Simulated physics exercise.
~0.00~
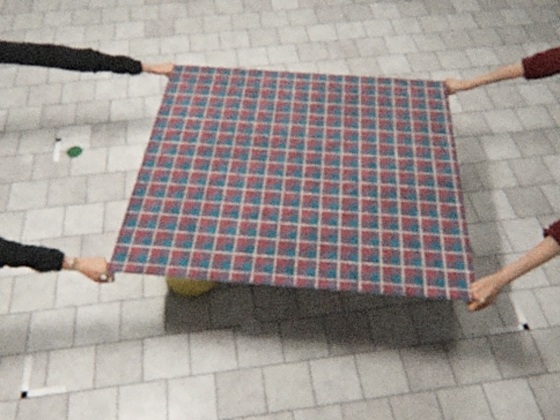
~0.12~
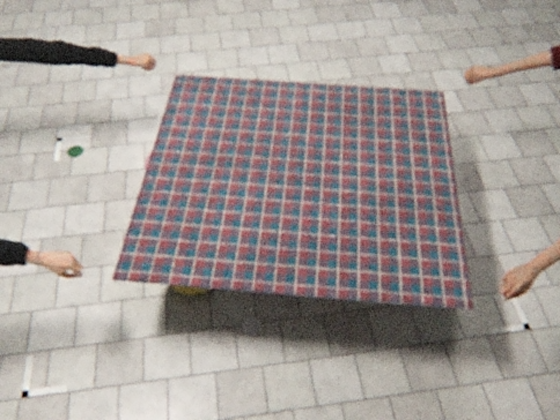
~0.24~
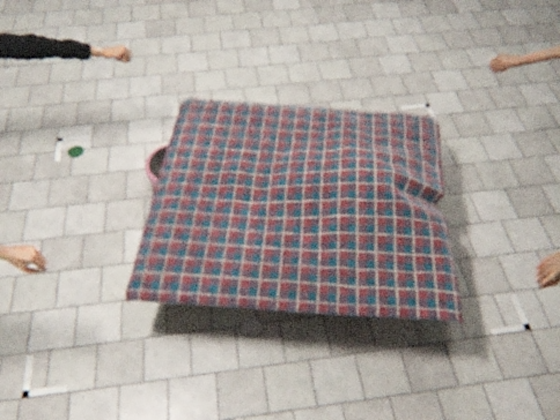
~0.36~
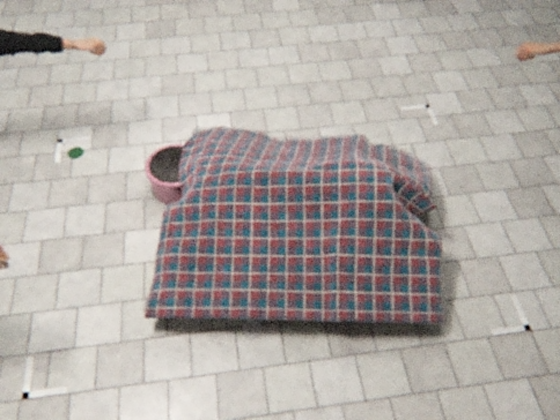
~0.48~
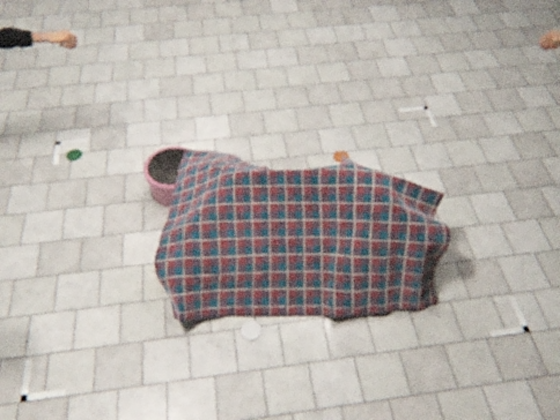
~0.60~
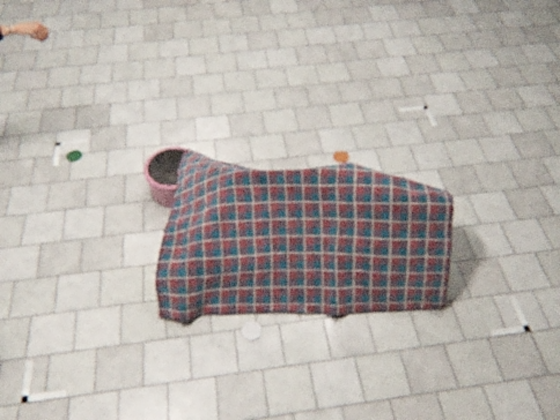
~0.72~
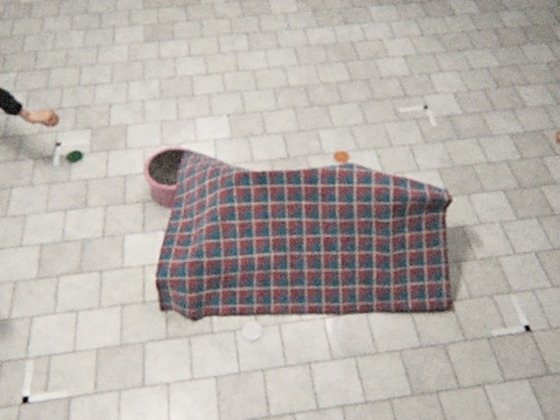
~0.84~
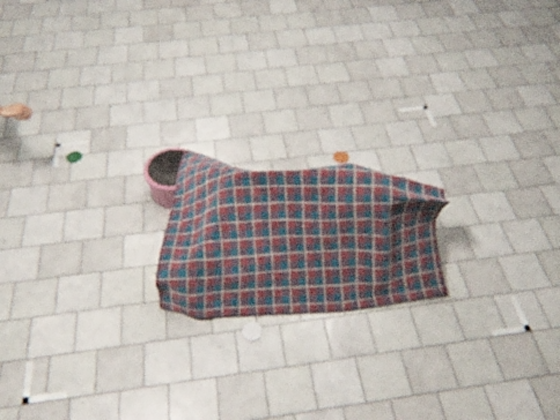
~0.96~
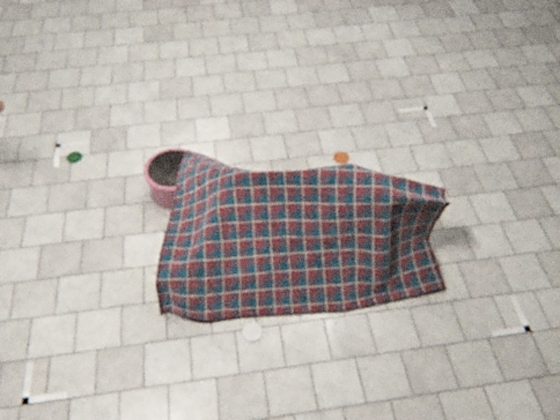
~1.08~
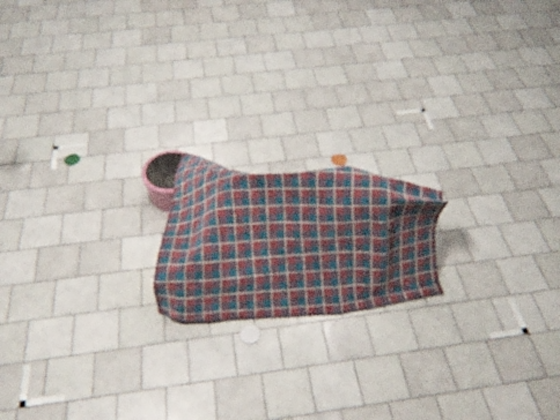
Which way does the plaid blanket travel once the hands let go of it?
It moves down, dropping toward the floor and draping over the objects beneath it.
